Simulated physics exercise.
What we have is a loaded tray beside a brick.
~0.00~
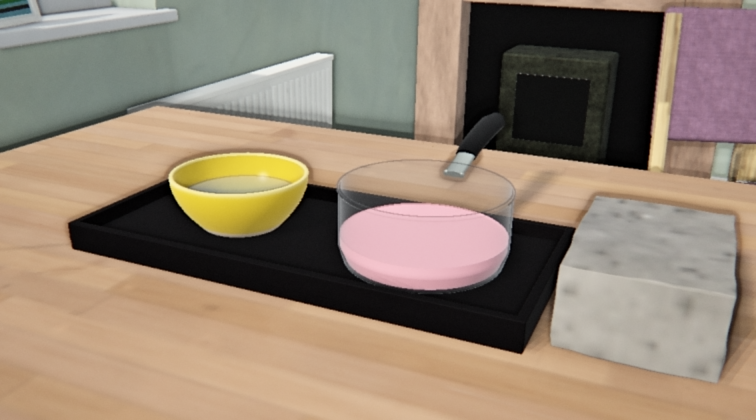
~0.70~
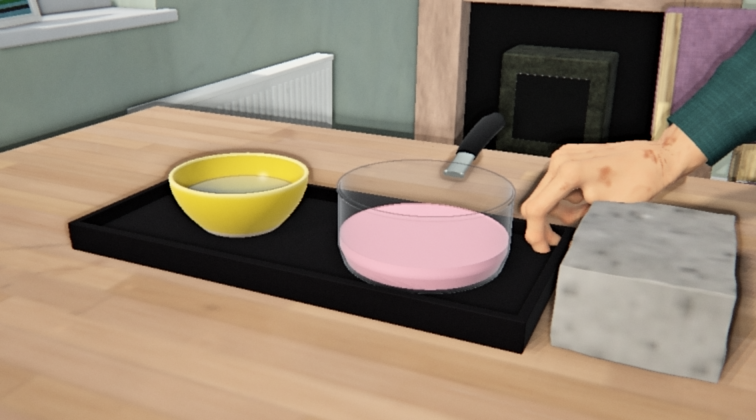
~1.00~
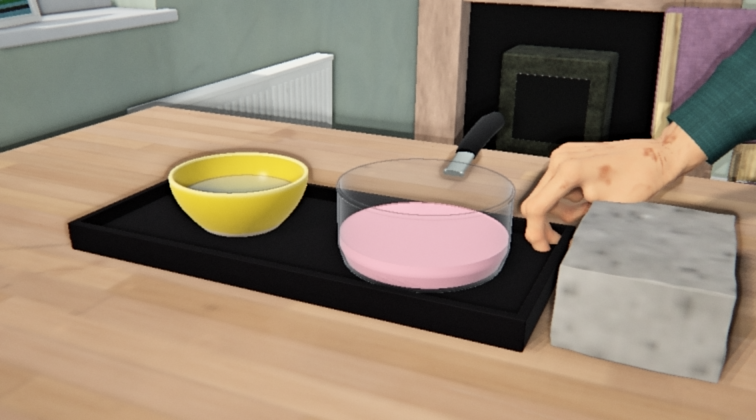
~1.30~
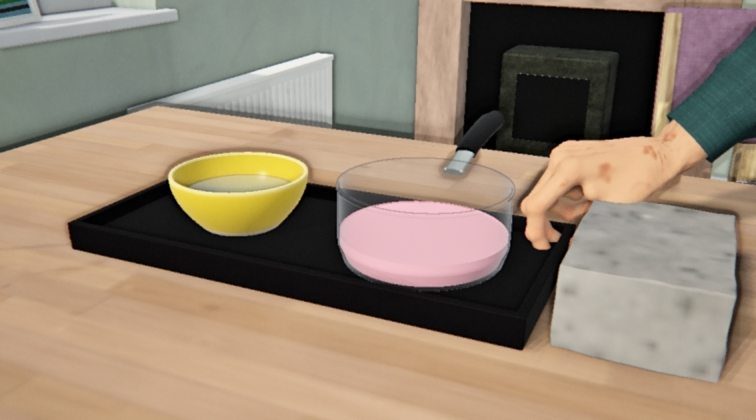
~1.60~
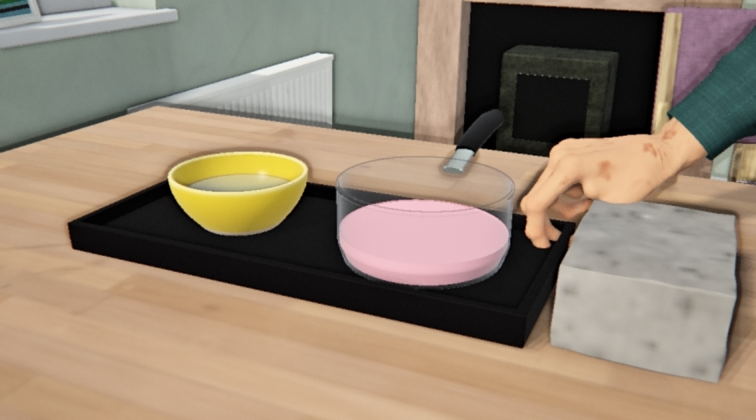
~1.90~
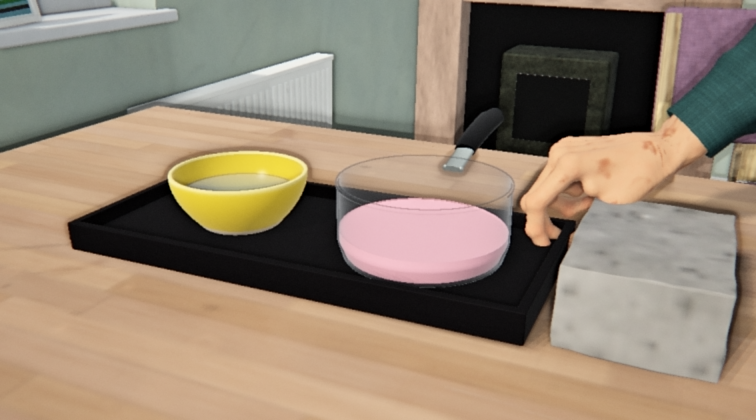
A hand reaching in from the right and gripping a black tray holding a yellow bowl and glass saucepan, barely lifting it.
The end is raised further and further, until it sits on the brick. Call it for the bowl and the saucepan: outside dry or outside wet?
On the left the bowl - outside dry, on the right the saucepan - outside dry.
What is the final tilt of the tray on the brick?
It comes to rest at an angle near 10°.
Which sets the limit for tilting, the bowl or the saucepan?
Note: The bowl.
After 2.6 s, the tray slopes by about 6°; bowl, nothing has left it; saucepan, nothing has left it.
After 3.4 s, the tray slopes by about 12°; bowl, nothing has left it; saucepan, nothing has left it.
After 4.6 s, the tray slopes by about 10°, resting on the brick; bowl, nothing has left it; saucepan, nothing has left it.
